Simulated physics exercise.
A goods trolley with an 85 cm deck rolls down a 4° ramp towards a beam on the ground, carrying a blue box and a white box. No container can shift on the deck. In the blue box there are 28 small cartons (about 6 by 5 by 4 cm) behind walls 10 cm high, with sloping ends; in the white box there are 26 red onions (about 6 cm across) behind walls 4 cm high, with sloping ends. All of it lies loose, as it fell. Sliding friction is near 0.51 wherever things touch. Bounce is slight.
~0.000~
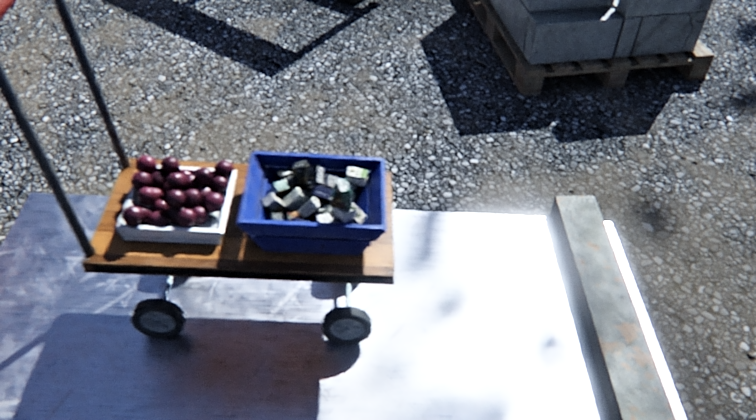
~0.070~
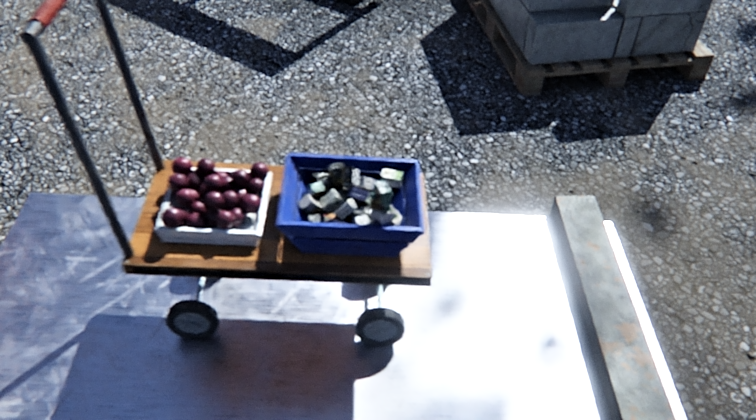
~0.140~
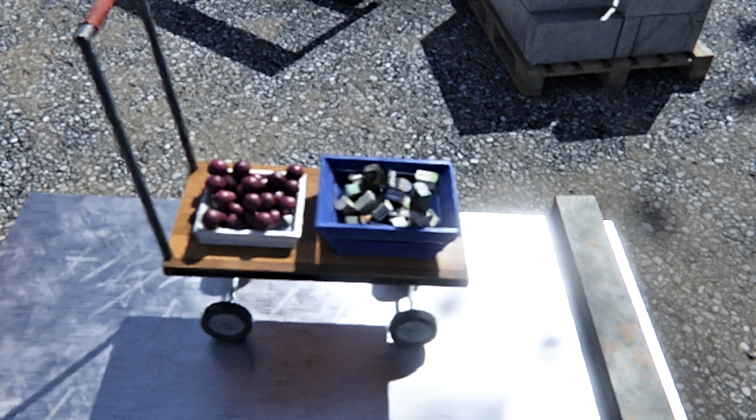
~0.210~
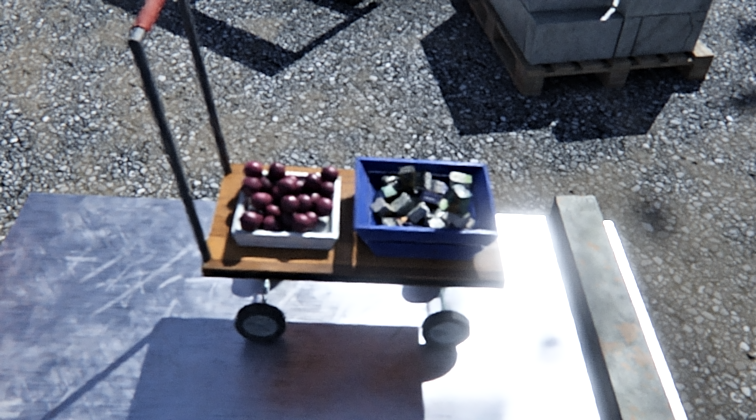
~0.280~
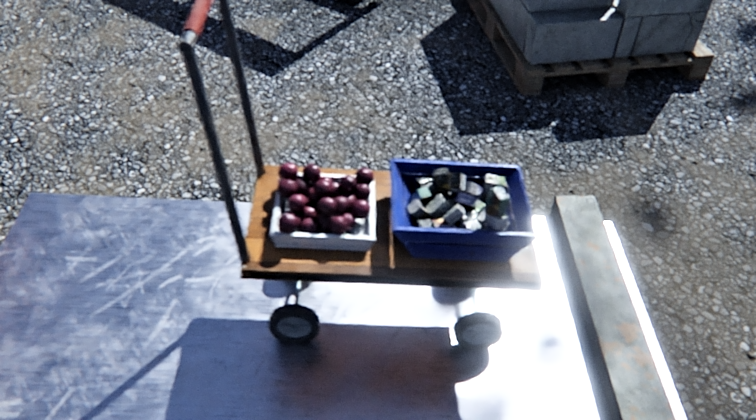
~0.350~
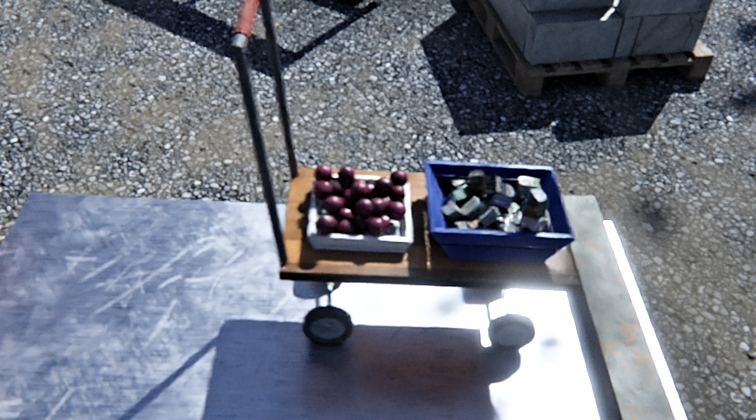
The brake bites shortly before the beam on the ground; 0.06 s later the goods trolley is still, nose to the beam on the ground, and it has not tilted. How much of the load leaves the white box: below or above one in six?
Out of the white box go more than a sixth of the red onions.
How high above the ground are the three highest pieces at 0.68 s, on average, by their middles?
About 56 cm.
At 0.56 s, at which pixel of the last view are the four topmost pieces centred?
At about (584, 197).
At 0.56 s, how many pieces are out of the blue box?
About: Blue box 0.
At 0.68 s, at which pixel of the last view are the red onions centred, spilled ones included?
Near (451, 211).
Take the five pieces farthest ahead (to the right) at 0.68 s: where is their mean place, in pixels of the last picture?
Around (654, 219).
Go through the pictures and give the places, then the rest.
In the first picture (each is followed by its nearest rim corner in this view), white box, (120, 226); blue box, (241, 221); 74 cm short of the stop; none out.
In the second picture, white box, (159, 228); blue box, (280, 222); 63 cm short of the stop.
In the third picture, white box, (198, 230); blue box, (319, 224); 53 cm short of the stop.
In the fourth picture, white box, (237, 231); blue box, (358, 226); 42 cm short of the stop.
In the fifth picture, white box, (275, 233); blue box, (396, 228); 32 cm short of the stop.
In the sixth picture, white box, (313, 235); blue box, (435, 230); 21 cm short of the stop; none out.
After 0.46 s, braking starts.
After 0.56 s, blue box 28 in, 0 out and white box 25 in, 1 out.
After 0.68 s, blue box 26 in, 2 out and white box 18 in, 8 out.
After 0.91 s, blue box 26 in, 2 out and white box 18 in, 8 out.
When it is over (at 1.41 s), blue box 26 in, 2 out and white box 18 in, 8 out. Asked share, 8 of 26, 31 per cent.
